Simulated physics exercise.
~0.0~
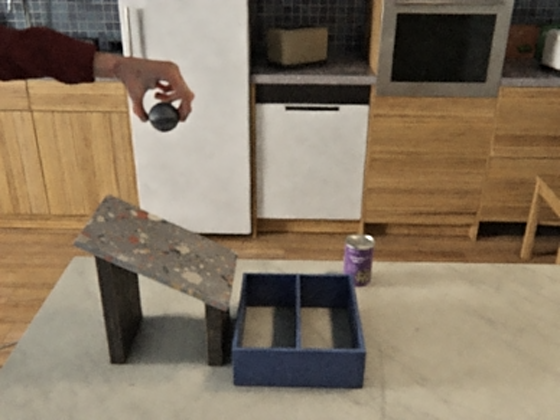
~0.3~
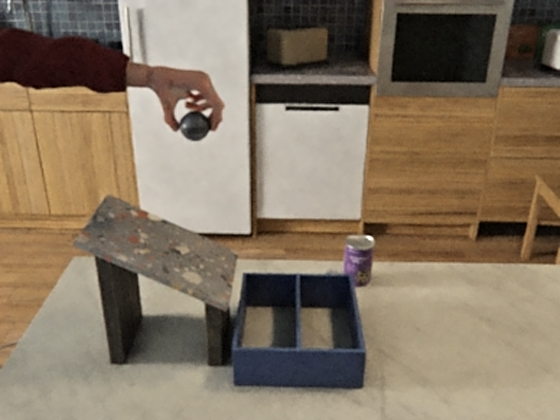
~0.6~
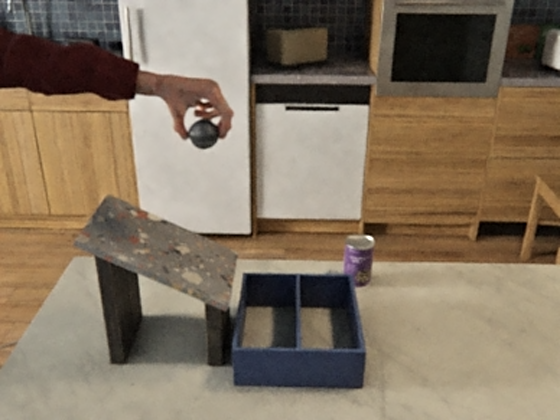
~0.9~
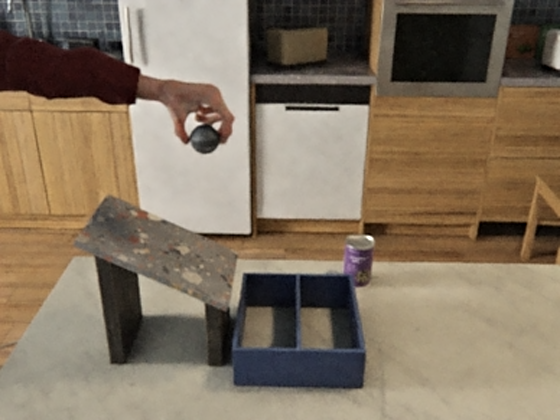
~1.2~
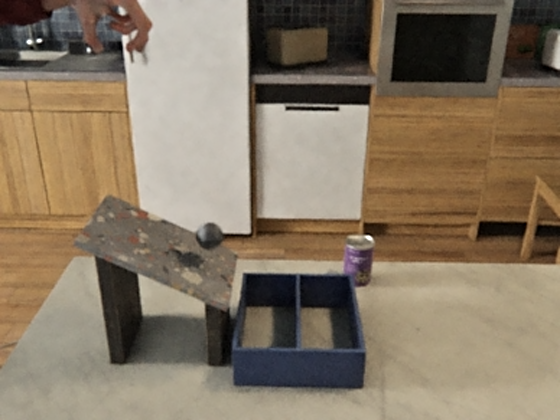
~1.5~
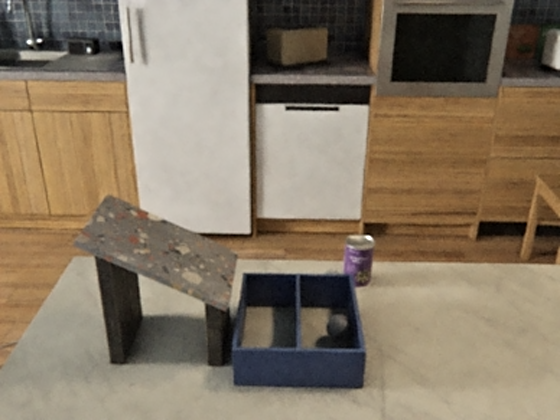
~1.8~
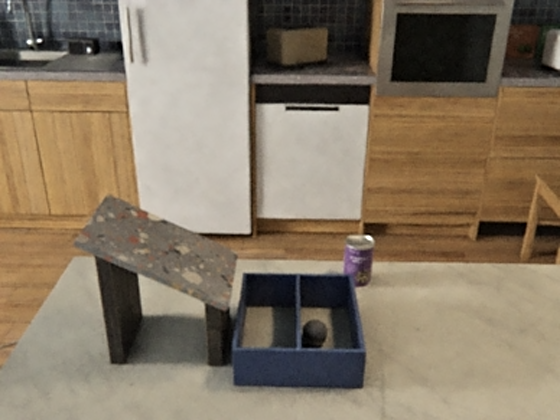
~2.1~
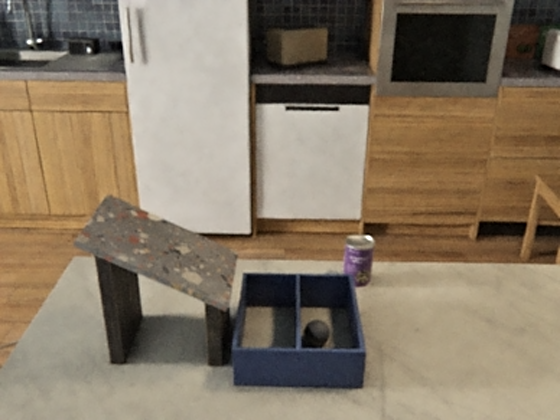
To begin with, a hand holds a grey ball in the air above a speckled sloping board, which stands beside a blue open tray with two bays, a purple tin resting behind it. The hand carries the ball to the right and slightly down, then pauses over the lower part of the board. The fingers let go, the ball drops towards the slope, and the hand draws back to the upper left. The ball travels right and into the farther bay of the tray. There it shifts back left and settles near the divider, while the tin remains where it was.
